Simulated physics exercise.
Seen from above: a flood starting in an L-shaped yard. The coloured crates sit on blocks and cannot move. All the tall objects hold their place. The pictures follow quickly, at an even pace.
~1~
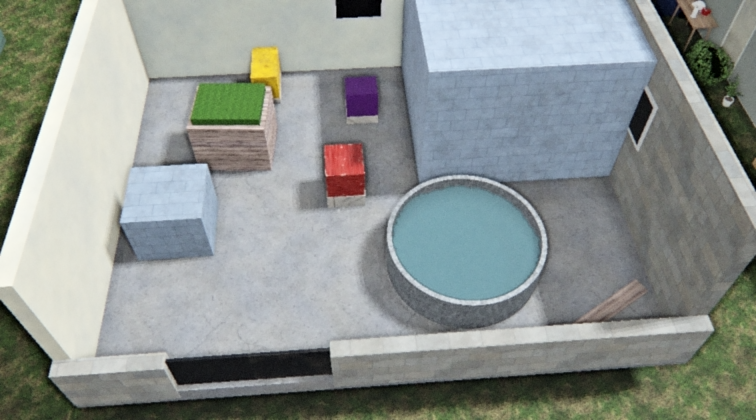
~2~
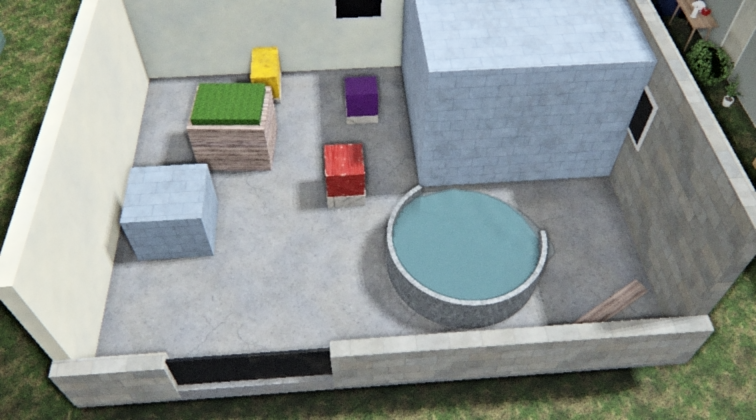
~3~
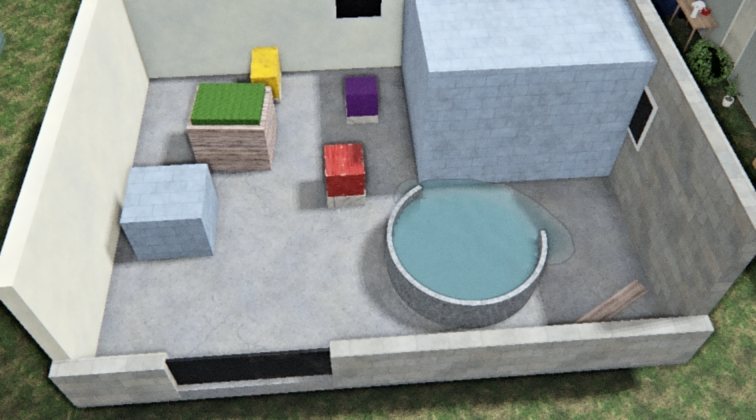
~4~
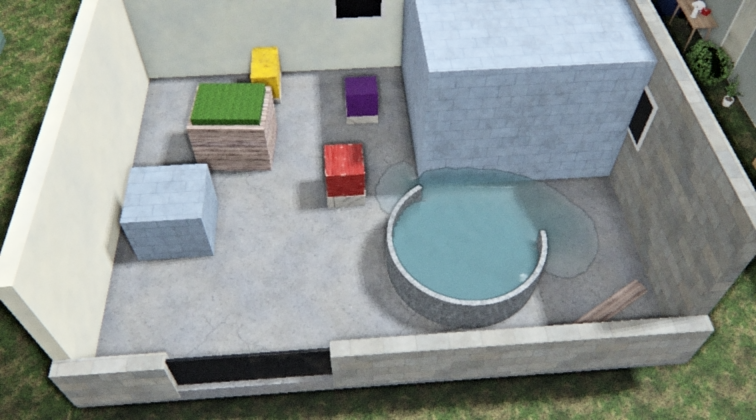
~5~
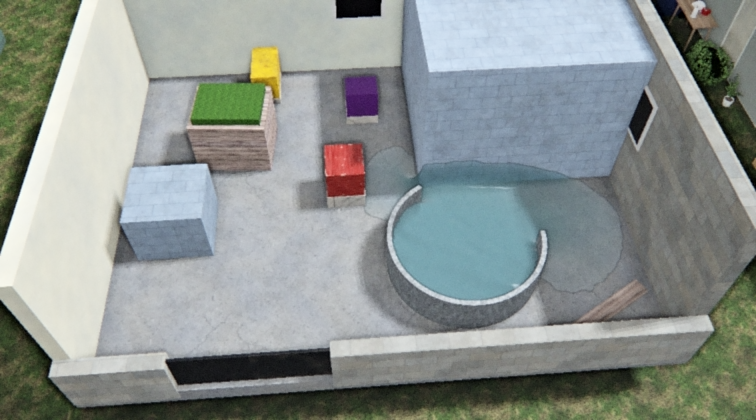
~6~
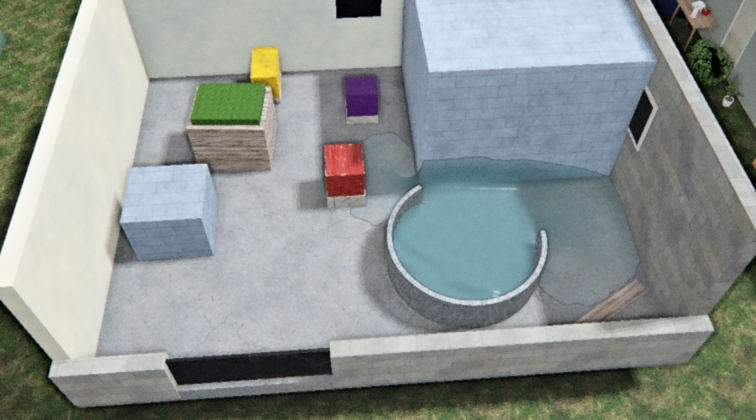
Water pouring from the far side of a round pool and spreading across a walled yard, past colored blocks standing still.
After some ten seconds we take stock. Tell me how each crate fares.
One by one: The red crate escapes dry; the yellow crate escapes dry; the purple crate escapes dry.
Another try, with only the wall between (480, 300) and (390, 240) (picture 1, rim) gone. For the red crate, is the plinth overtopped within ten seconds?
Then: Red crate keeps dry.
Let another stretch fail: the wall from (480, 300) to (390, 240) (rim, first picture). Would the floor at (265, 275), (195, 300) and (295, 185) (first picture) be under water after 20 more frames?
One after the other: Wet, under water, clear.
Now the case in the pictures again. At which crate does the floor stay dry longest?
It is the crate marked yellow.
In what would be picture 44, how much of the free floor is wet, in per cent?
Close to 80 %.
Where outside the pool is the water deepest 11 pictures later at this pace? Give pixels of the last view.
Roughly at (591, 185).
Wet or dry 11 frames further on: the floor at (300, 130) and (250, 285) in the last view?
In that order: Flooded, no water.
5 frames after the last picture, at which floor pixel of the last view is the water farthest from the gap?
I would point to (294, 121).
A moment on, water covers 20 % of the floor; the red crate water round its plinth, the yellow crate not reached, the purple crate water round its plinth.
Next, water covers 35 % of the floor; the red crate water round its plinth, the yellow crate water round its plinth, the purple crate water round its plinth.
Then, water covers 60 % of the floor; the red crate water round its plinth, the yellow crate water round its plinth, the purple crate water round its plinth.
Later, water covers 80 % of the floor; the red crate water round its plinth, the yellow crate water round its plinth, the purple crate water round its plinth.
In the end, water covers 100 % of the floor; the red crate stayed above the water, the yellow crate stayed above the water, the purple crate stayed above the water.
